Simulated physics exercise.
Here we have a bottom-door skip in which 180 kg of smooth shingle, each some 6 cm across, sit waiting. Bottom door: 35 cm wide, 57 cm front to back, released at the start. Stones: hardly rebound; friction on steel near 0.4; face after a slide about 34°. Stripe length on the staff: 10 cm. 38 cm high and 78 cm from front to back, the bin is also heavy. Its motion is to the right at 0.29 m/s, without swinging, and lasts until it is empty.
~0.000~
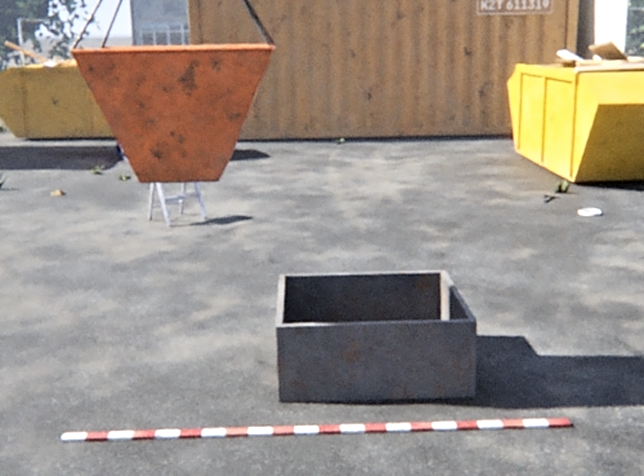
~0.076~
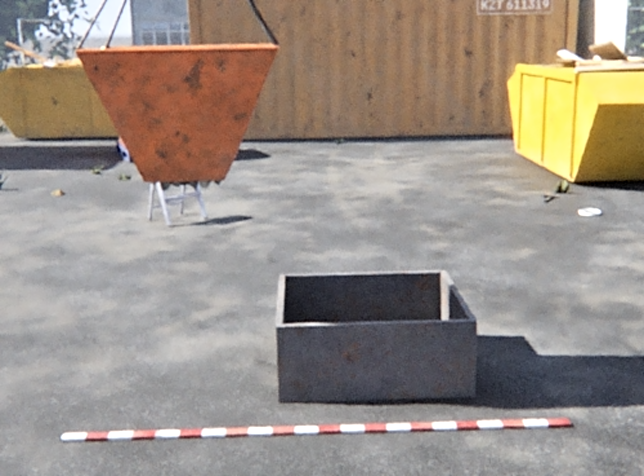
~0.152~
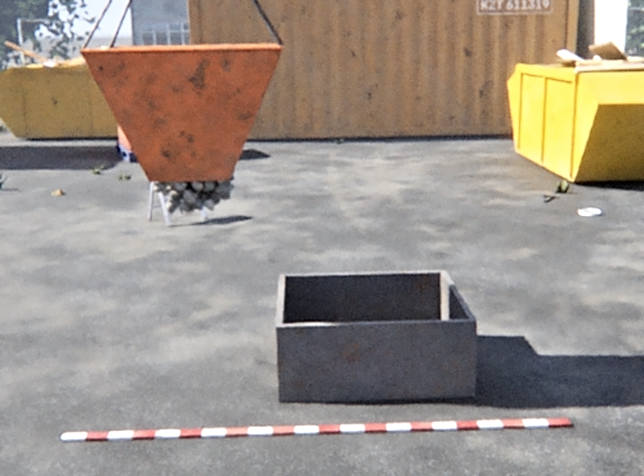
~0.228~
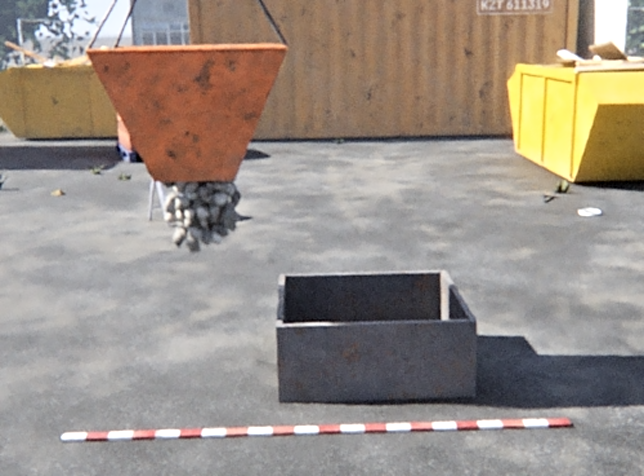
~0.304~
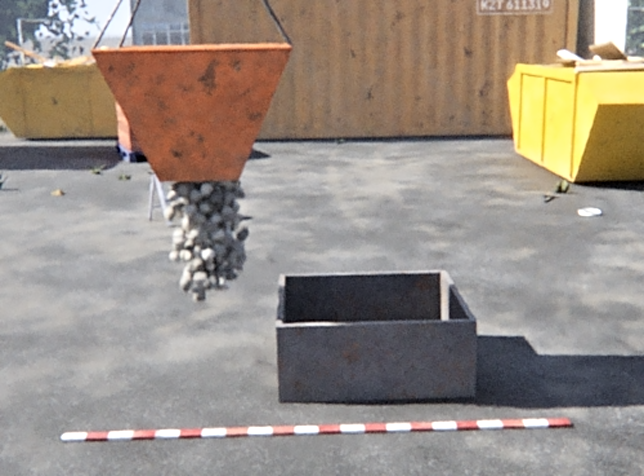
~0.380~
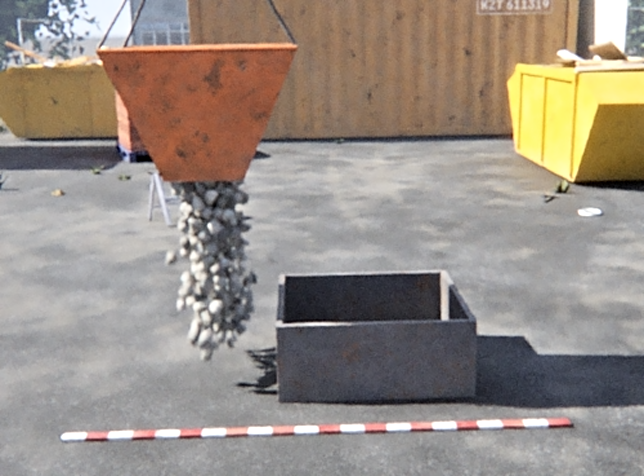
An orange skip glides slowly right as grey stones pour from its bottom in a lengthening stream.
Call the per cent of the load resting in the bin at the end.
Around 0 percent.
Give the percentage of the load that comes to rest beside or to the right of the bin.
Around 5 per cent of it.
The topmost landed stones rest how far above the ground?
Some 24 cm high.
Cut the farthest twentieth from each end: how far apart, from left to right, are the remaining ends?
I'd say close to 80 cm, left to right.
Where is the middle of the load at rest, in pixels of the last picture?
Their centre ends up around (219, 364).
After 0.7 s, 1 % in the bottom-door skip, 99 % falling or lying left of the bin; the stones farthest right are at (277, 367).
After 1.1 s, 0 % in the bottom-door skip, 98 % falling or lying left of the bin, 2 % falling or lying beside or right of the bin; the stones farthest right are at (319, 364).
After 1.7 s, 0 % in the bottom-door skip, 96 % falling or lying left of the bin, 4 % falling or lying beside or right of the bin; the stones farthest right are at (343, 356).
After 2.6 s, 0 % in the bottom-door skip, 96 % falling or lying left of the bin, 4 % falling or lying beside or right of the bin; the stones farthest right are at (343, 356).
After 4.5 s, 0 % in the bottom-door skip, 96 % left of the bin, 4 % beside or right of the bin; the stones farthest right are at (343, 356).
